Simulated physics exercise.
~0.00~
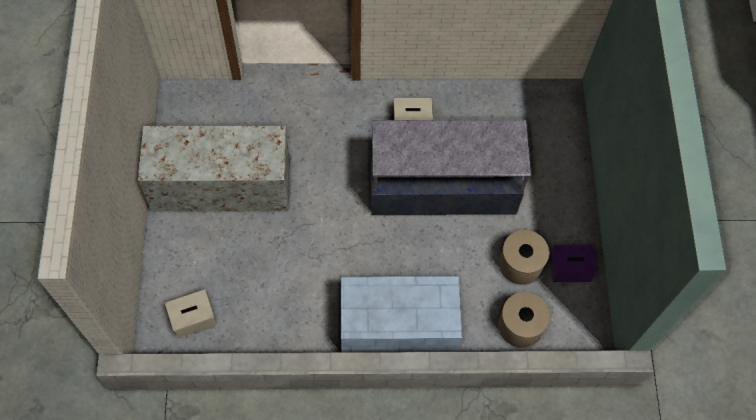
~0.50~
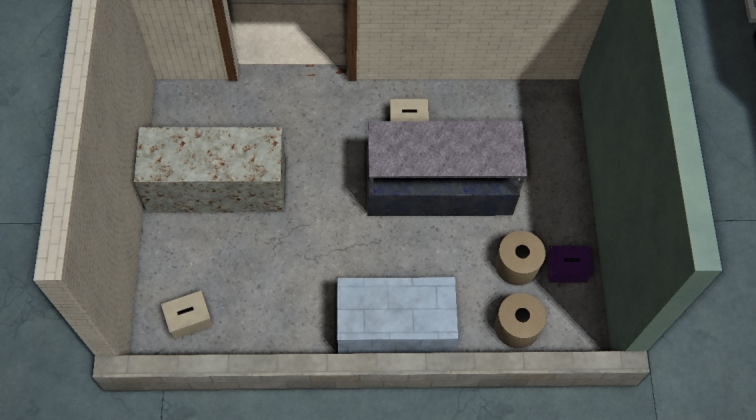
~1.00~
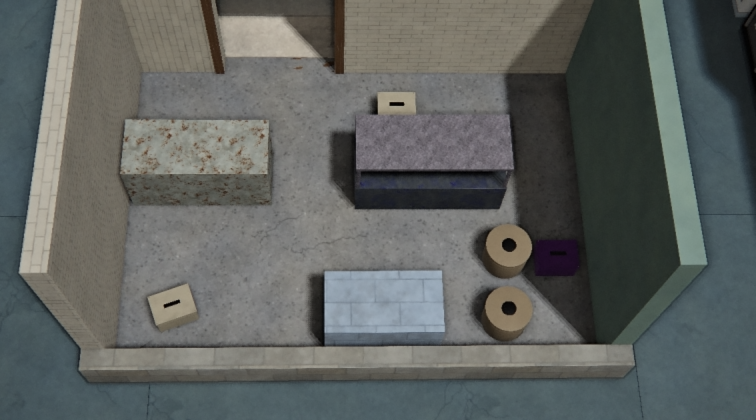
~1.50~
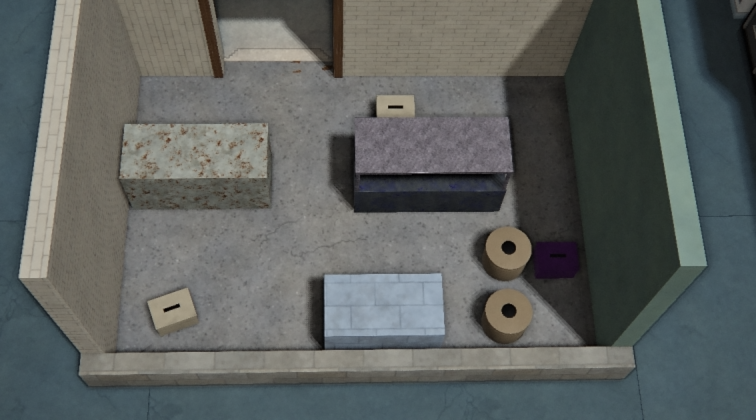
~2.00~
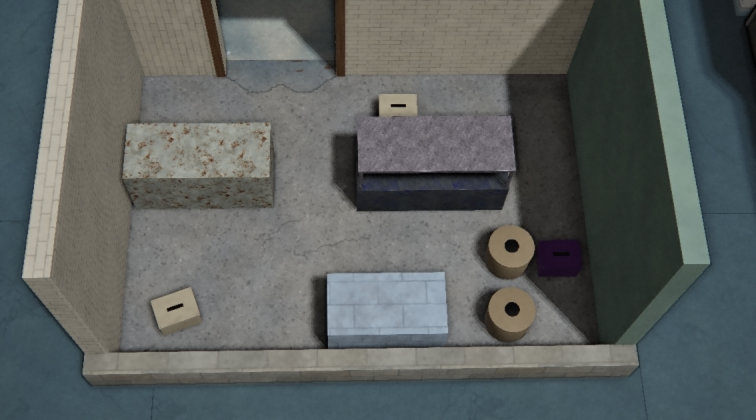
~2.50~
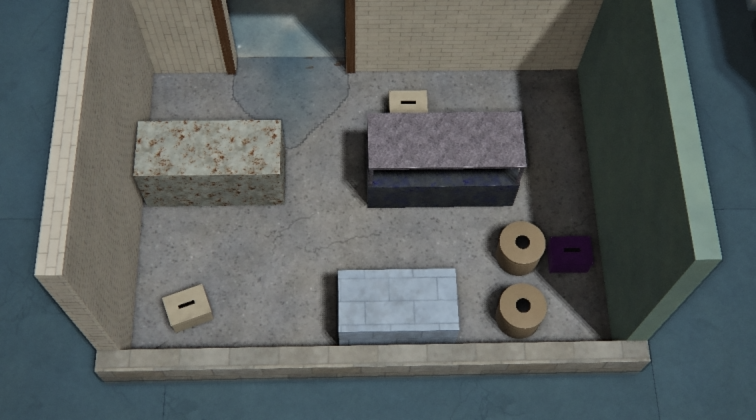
Water creeping through the doorway and spreading across the floor of a small shop, the purple tote and other containers staying still.
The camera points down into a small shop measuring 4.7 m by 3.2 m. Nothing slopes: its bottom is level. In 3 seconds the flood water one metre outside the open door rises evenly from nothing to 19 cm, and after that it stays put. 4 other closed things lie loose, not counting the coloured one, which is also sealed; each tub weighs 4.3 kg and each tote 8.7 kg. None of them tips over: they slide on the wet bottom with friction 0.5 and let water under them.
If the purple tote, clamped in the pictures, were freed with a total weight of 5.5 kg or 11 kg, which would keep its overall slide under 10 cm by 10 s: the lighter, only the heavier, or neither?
Only the heavier amount suffices.
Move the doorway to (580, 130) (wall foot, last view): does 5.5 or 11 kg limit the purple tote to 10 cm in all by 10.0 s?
Well, then the greater option is needed.
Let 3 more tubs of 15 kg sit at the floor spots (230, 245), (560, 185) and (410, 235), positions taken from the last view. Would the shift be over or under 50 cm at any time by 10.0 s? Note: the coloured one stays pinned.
In the order given, within the mark, then within the mark, and last within the mark.
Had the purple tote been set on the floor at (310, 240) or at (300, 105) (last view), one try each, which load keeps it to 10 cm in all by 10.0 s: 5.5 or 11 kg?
Note, in order: None OK; none OK.
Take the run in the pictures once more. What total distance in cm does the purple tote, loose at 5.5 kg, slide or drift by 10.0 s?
Close to 20 centimetres all told.
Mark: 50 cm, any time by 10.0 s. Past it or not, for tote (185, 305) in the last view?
Result: Threshold exceeded.
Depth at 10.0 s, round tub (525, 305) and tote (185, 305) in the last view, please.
Some 5 cm at the first, some 6 cm at the second.
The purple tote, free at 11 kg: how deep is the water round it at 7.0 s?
About 1 cm.
After 3.5 s the purple tote would be 0 cm from its start with 5.5 kg and 0 cm from its start with 11 kg; 0 cm of water round it then.
After 4.5 s the purple tote would be 0 cm from its start with 5.5 kg and 0 cm from its start with 11 kg; 0 cm of water round it then.
After 7.0 s the purple tote would be 0 cm from its start with 5.5 kg and 0 cm from its start with 11 kg; 1 cm of water round it then.
After 10.0 s the purple tote would be 23 cm from its start with 5.5 kg and 0 cm from its start with 11 kg; 8 cm of water round it then.
